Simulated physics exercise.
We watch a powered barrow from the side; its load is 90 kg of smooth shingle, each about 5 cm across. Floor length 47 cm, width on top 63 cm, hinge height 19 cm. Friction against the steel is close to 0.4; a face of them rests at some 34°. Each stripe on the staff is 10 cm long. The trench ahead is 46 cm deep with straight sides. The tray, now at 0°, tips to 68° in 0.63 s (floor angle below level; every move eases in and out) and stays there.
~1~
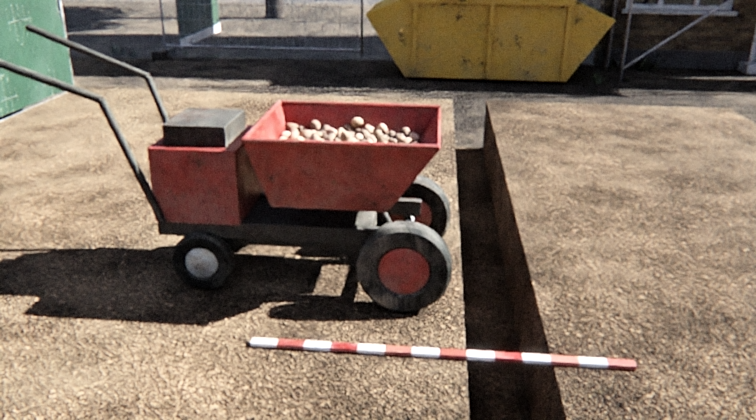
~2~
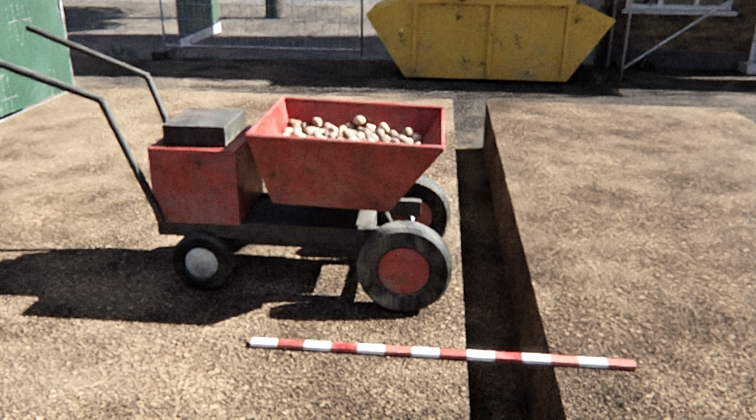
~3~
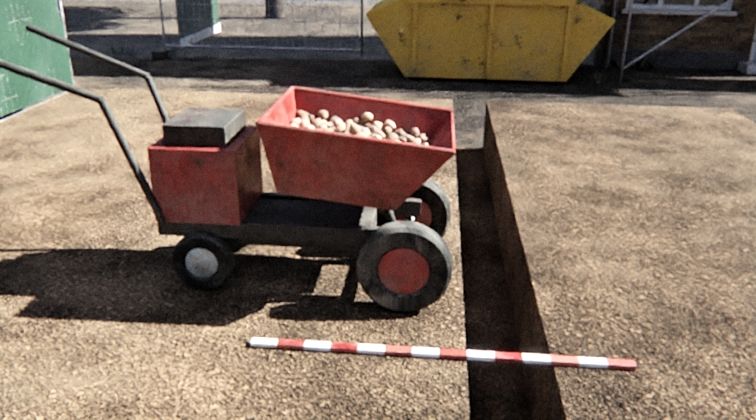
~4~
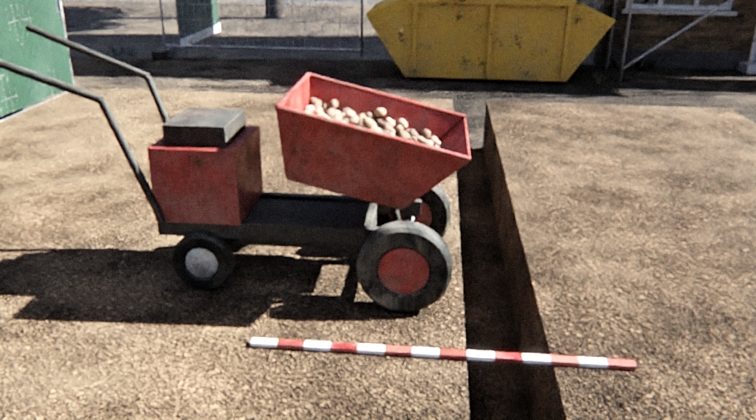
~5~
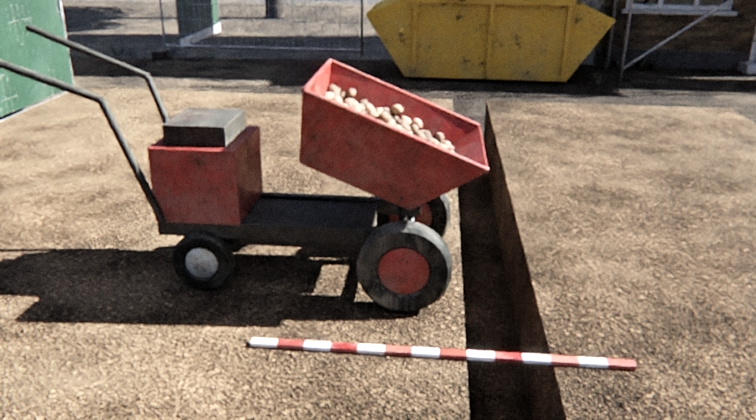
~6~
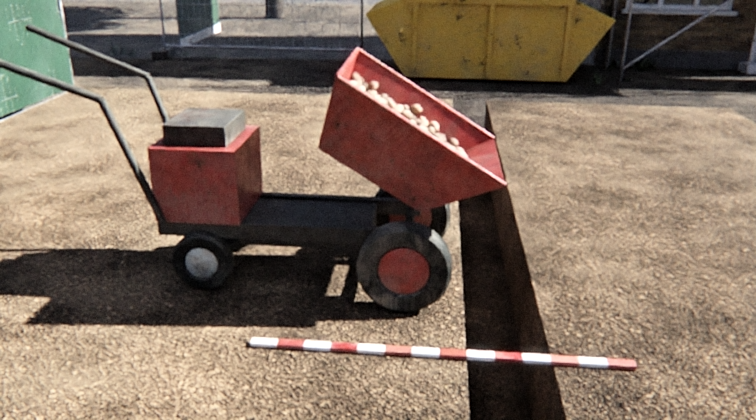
The red tray of a powered barrow tilts steeply forward to the right, carrying smooth stones.
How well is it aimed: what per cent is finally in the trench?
Roughly 13 per cent ends in the trench.
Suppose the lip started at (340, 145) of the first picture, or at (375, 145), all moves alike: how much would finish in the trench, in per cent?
About 85 and 55 per cent.
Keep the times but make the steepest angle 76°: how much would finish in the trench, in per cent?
In that case some 5 per cent.
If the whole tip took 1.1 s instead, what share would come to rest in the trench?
In that case some 20 per cent.
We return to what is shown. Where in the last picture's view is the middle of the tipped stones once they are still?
Their middle is at about (599, 281).
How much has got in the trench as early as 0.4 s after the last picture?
Some 0 per cent.
Then, 0.2 s after the last picture the floor is at 57°, 100 % in the tray; the foremost stones are at (504, 200).
Then, 0.4 s after the last picture the floor is at 68°, 81 % in the tray, 19 % past the trench; the foremost stones are at (604, 264).
Then, 0.8 s after the last picture the floor is at 68°, 25 % in the tray, 74 % past the trench; the foremost stones are past the picture's edge.
Then, 2.7 s after the last picture the floor is at 68°, 0 % in the tray, 13 % in the trench, 87 % past the trench; the foremost stones are past the picture's edge.
